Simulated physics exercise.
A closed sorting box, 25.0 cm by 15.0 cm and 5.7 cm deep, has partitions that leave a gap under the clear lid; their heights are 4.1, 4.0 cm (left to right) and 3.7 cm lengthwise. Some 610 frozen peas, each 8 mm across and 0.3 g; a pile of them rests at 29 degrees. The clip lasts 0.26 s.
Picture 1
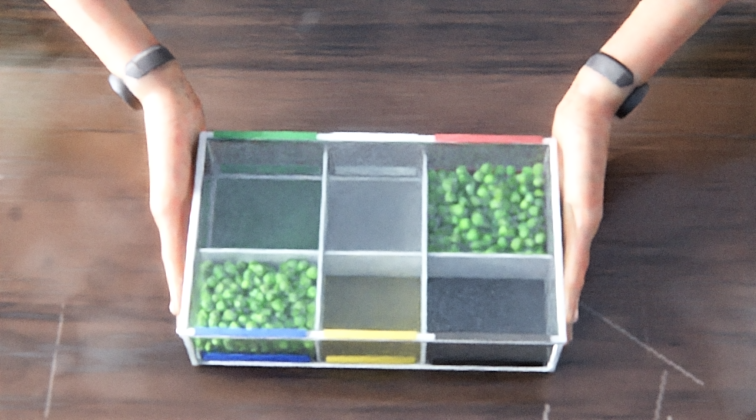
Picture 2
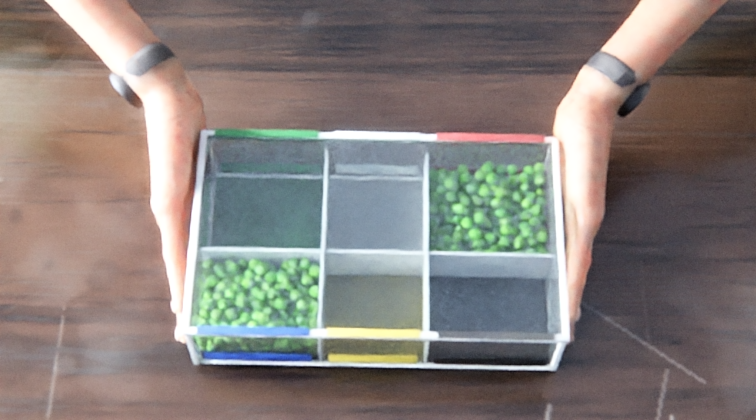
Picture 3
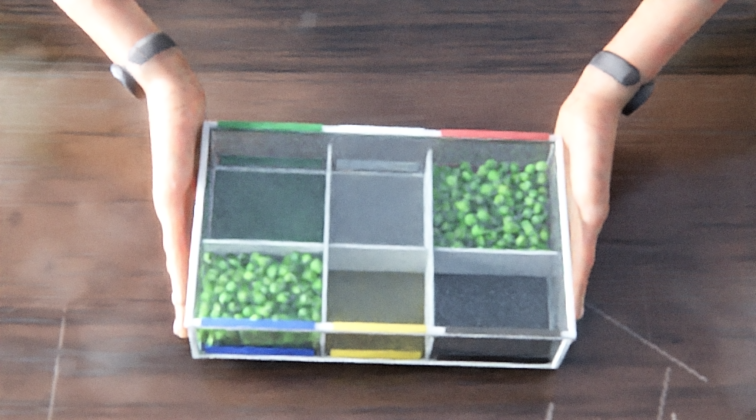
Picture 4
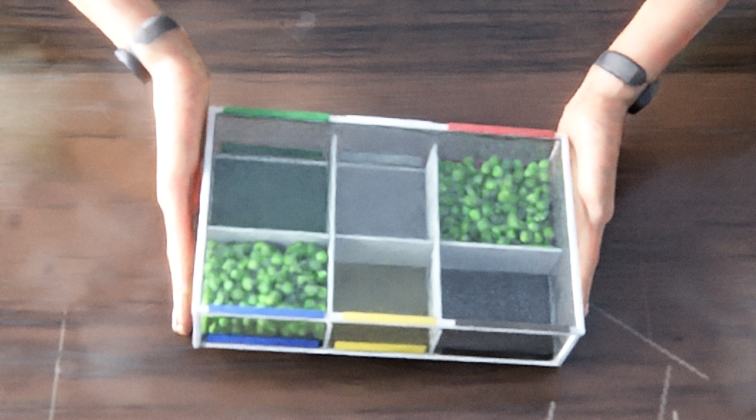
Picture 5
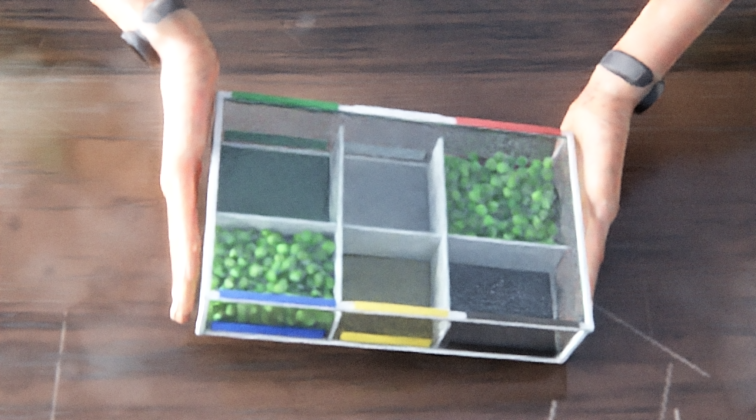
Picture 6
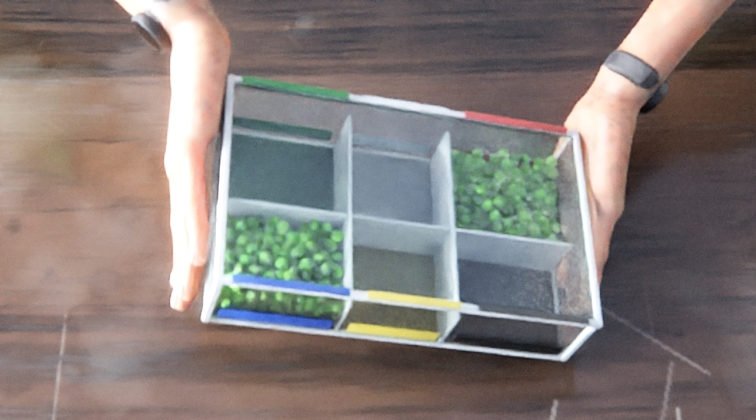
The clip shows two hands holding a clear-lidded, six-compartment box with green peas in the red-marked and blue-marked sections. The hands keep it nearly level, then gradually tilt it, its left end shifting upward in view, while the peas stay in those two sections.
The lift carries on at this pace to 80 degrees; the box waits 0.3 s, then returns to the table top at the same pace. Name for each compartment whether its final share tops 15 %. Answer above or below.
Red compartment: Above; blue compartment: Above; green compartment: Below; yellow compartment: Below; white compartment: Below; black compartment: Below.
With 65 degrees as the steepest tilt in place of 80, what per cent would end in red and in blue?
Red 55; blue 40.
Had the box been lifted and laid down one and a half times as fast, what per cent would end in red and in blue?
Then: Red 55; blue 30.
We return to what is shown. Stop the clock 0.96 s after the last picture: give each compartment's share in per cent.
Red 55; blue 35; green 0; yellow 5; white 0; black 5.
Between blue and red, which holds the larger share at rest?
The red compartment.
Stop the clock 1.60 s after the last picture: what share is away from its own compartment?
Some 15 per cent.
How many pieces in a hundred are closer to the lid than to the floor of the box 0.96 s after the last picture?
Some 40 per cent.
Then, 0.96 s after the last picture, tilt 80 degrees; red 55 %, blue 35 %, yellow 5 %, black 5 %.
Then, 1.60 s after the last picture, tilt 41 degrees; red 60 %, blue 30 %, black 5 %.
Then, 2.29 s after the last picture, tilt 0 degrees; red 60 %, blue 30 %, black 5 %.
In the end, red 60 %, blue 30 %, green 0 %, yellow 0 %, white 0 %, black 5 %.
